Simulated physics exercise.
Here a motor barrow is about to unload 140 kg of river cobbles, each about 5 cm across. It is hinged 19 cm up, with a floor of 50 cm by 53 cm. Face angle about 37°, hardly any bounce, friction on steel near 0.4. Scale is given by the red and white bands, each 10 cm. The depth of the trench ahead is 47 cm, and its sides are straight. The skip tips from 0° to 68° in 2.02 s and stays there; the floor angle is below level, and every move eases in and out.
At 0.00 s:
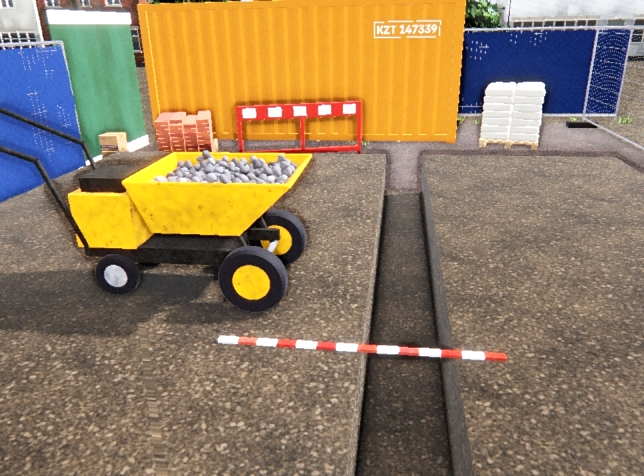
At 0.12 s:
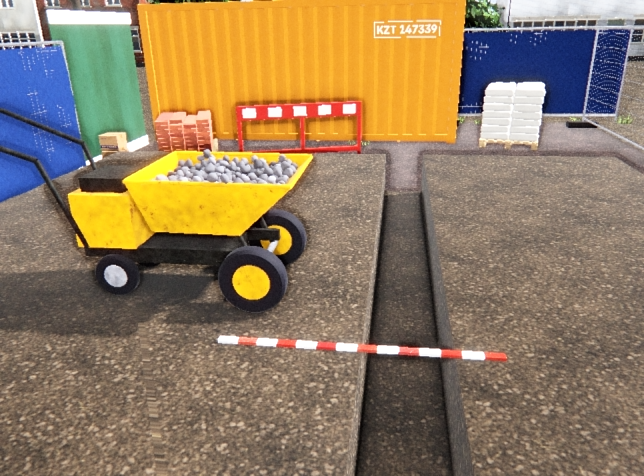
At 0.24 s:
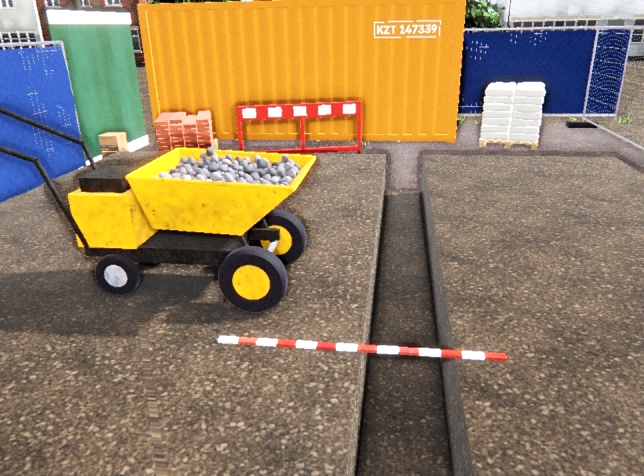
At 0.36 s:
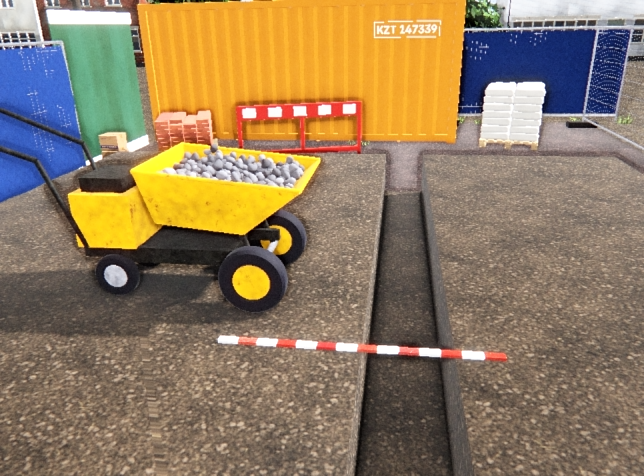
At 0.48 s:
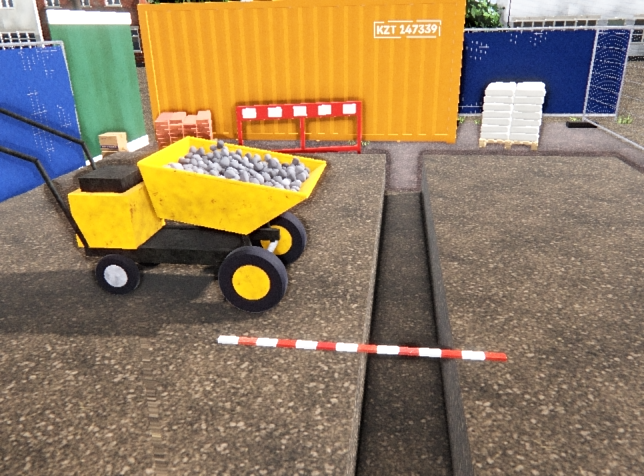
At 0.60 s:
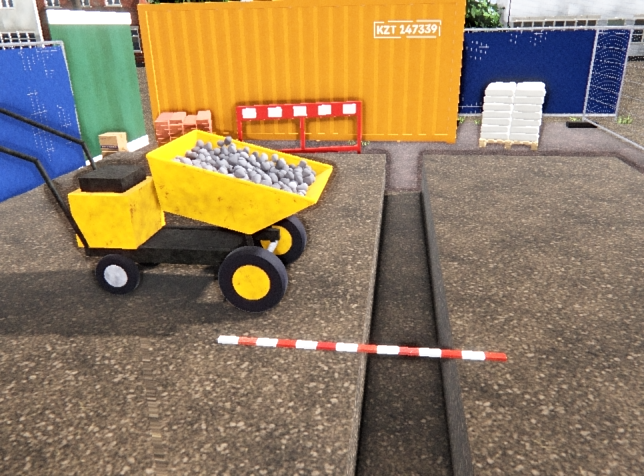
The yellow skip of a small motor barrow, loaded with grey stones, slowly tilted forward to the right, its back end rising while the wheels stayed still beside a narrow trench.
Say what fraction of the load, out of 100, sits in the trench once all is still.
About 100 out of 100.
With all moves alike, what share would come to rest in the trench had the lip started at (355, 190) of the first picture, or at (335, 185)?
50 and 80 %.
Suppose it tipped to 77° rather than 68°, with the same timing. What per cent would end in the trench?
Some 100 in a hundred, I'd say.
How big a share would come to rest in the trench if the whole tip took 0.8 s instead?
Roughly 100 per cent.
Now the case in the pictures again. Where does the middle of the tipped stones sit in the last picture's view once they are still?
Their middle is at about (411, 348).
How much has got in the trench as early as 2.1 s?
About 60 per cent by then.
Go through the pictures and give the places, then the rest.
The skip is at 0°, its lip at (289, 187); the top of the load is at (239, 160), in the first frame.
Lip at (291, 187), floor tilted 1°, highest stones at (235, 160); the stones move at 0.1 m/s on average, in the second frame.
The skip is at 3°, its lip at (294, 189); the top of the load is at (234, 158); the stones move at 0.2 m/s on average, in the third frame.
The skip is at 6°, its lip at (300, 192); the top of the load is at (211, 155); the stones move at 0.3 m/s on average, in the fourth frame.
The skip is at 10°, its lip at (307, 196); the top of the load is at (210, 152); the stones move at 0.3 m/s on average, in the fifth frame.
The skip is at 14°, its lip at (315, 202); the top of the load is at (215, 147); the stones move at 0.4 m/s on average, in the sixth frame.
After 1.5 s the floor is at 58°; 98 % in the skip, 1 % in the trench; the foremost stones are at (375, 255).
After 2.1 s the floor is at 68°; 37 % in the skip, 62 % in the trench; the foremost stones are at (437, 345).
After 2.5 s the floor is at 68°; 12 % in the skip, 88 % in the trench; the foremost stones are at (437, 339).
After 4.4 s the floor is at 68°; 0 % in the skip, 100 % in the trench; the foremost stones are at (437, 337).
